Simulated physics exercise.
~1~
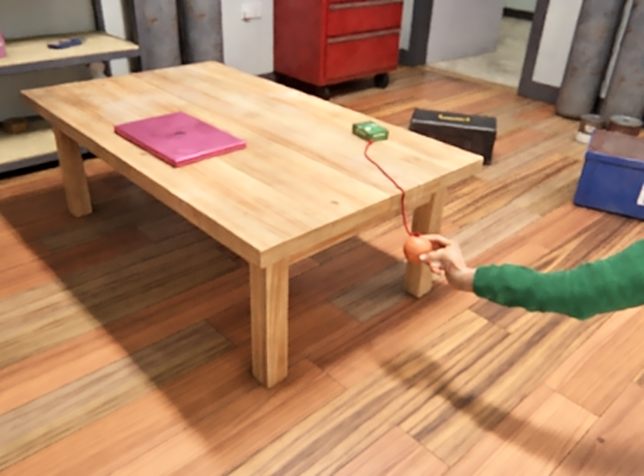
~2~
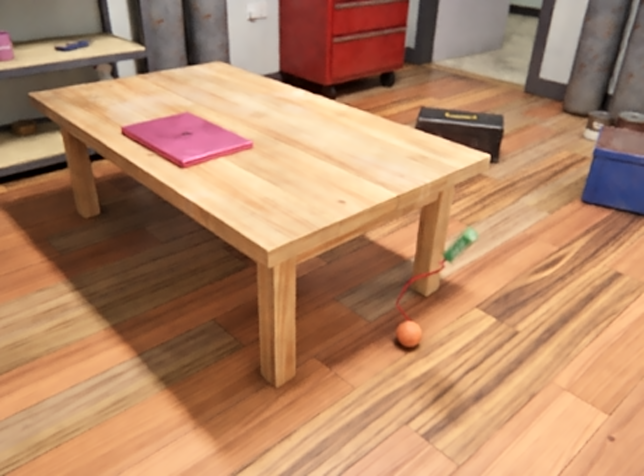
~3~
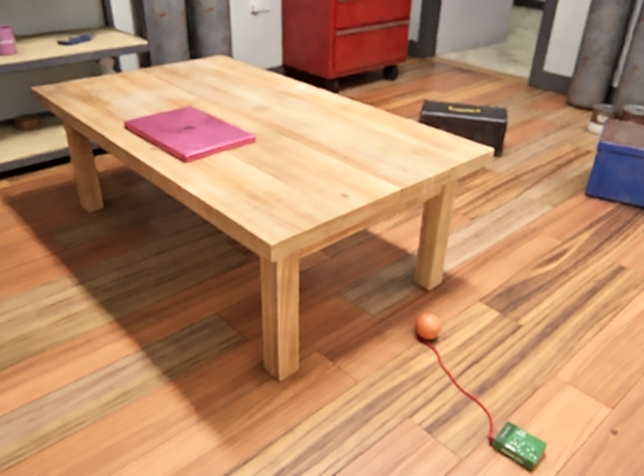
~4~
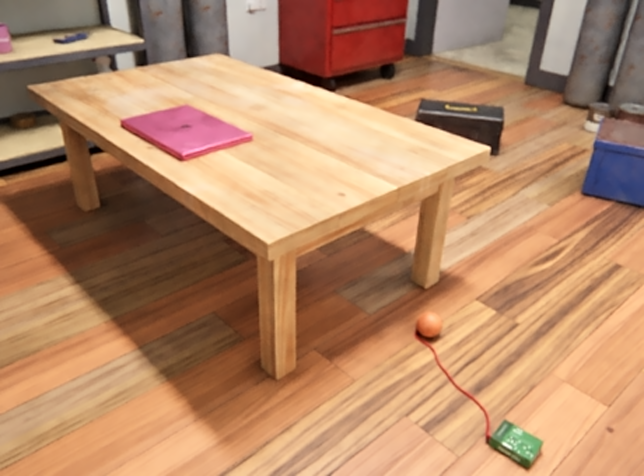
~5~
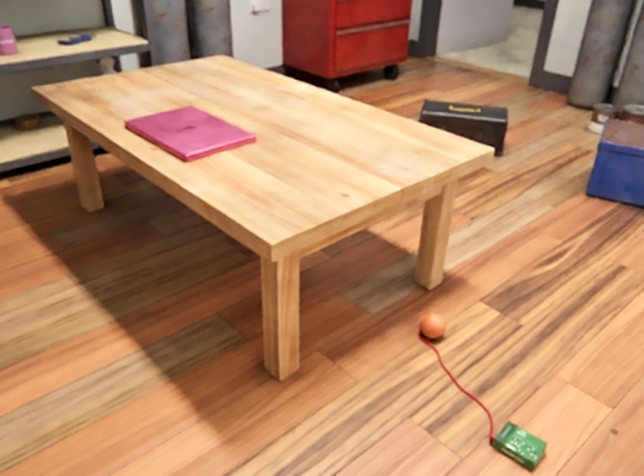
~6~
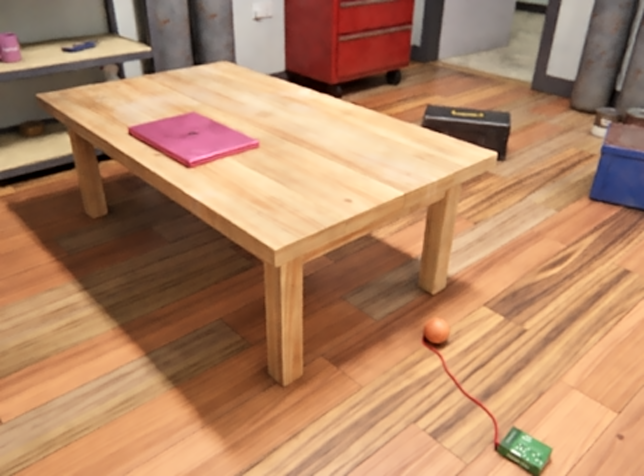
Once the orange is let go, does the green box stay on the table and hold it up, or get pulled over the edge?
The green box gets pulled over the edge and ends up on the floor, where the orange has also landed.
